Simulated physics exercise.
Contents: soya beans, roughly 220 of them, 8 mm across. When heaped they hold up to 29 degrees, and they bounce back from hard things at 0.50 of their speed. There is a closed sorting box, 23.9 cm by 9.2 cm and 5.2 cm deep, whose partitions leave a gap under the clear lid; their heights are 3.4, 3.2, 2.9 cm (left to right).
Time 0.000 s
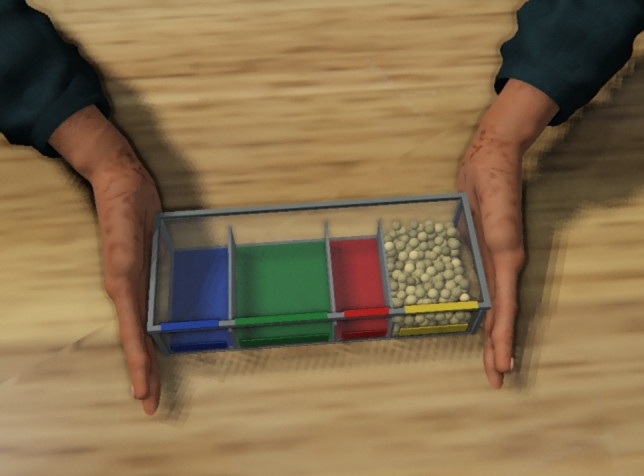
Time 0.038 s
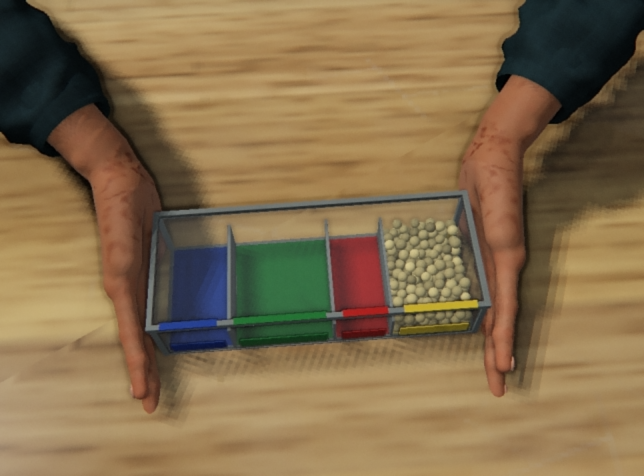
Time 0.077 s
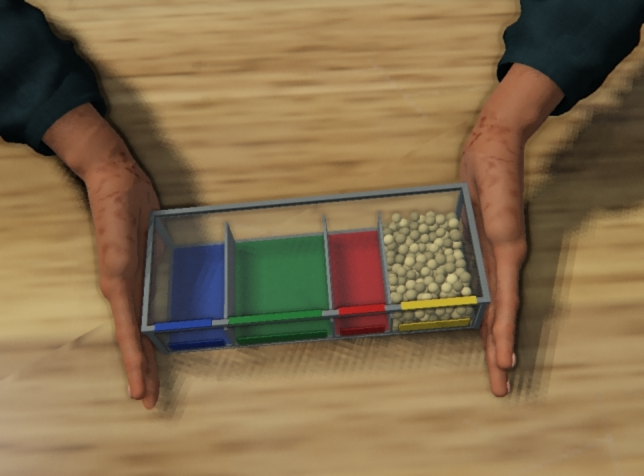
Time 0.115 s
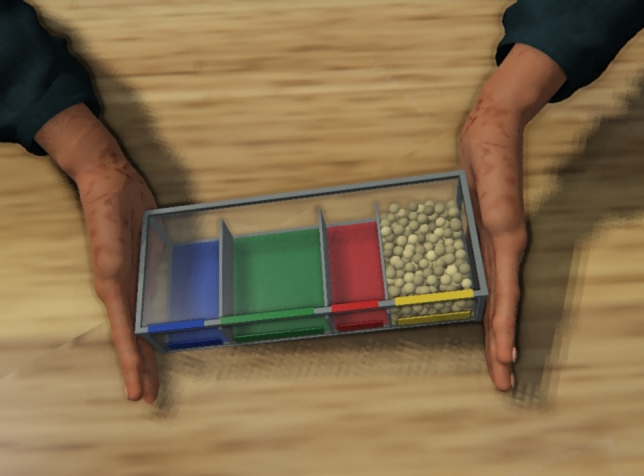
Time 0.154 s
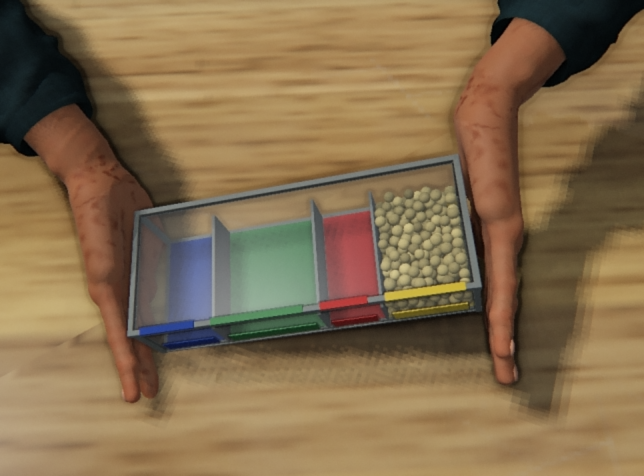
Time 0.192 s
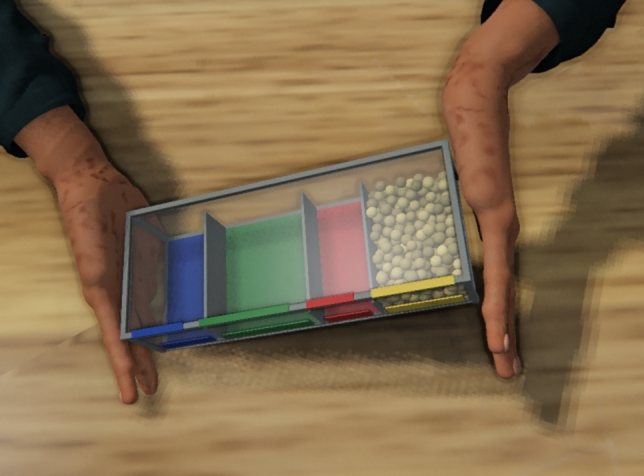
Two hands in dark teal sleeves hold a clear-lidded box by its ends above a pale wooden surface, seen from above. Its four compartments run blue, green, red and yellow from left to right, the first three empty and the yellow one packed with small cream-coloured beans. The hands tilt the box, slightly then faster, raising its right end while the left dips, and the beans stay in the yellow compartment.
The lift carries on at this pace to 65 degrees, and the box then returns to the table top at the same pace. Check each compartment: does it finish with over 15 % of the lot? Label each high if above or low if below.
Red: High; blue: Low; green: High; yellow: High.
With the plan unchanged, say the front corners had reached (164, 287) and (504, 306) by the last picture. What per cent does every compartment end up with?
You'd see red at 0 percent, blue at 0, green at 0 and yellow at 100 percent.
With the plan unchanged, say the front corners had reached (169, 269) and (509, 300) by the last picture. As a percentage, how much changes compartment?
In that case about 0 percent.
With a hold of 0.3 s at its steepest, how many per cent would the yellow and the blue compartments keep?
Then: Yellow 50, blue 10.
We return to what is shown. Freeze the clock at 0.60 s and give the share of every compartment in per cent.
You'd find red at 15, blue at 0, green at 5 and yellow at 80 per cent.
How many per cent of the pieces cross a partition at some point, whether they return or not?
50 per cent, give or take.
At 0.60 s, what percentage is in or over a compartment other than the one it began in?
20 percent.
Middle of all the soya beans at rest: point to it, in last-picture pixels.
Estimated resting centre: Around (382, 304).
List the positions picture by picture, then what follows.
Box tilt 0 degrees, front corners at (154, 327) and (484, 303); yellow 100 %, in the first picture.
Box tilt 1 degrees, front corners at (152, 327) and (484, 302), in the second picture.
Box tilt 4 degrees, front corners at (148, 327) and (484, 298), lowest corner left front, in the third picture.
Box tilt 8 degrees, front corners at (142, 329) and (481, 291), lowest corner left front, in the fourth picture.
Box tilt 14 degrees, front corners at (134, 331) and (474, 283), lowest corner left front, in the fifth picture.
Box tilt 20 degrees, front corners at (127, 334) and (464, 277), lowest corner left front; yellow 100 %. The box's pace is about 155 degrees a second, in the sixth picture.
Then, at 0.60 s, tilt 63 degrees; red 15 %, green 5 %, yellow 80 %.
Then, at 0.87 s, tilt 25 degrees; red 25 %, green 25 %, yellow 50 %.
After 1.24 s, tilt 0 degrees; red 25 %, green 25 %, yellow 50 %.
By 1.6 s all is still; red 25 %, blue 0 %, green 25 %, yellow 50 %.
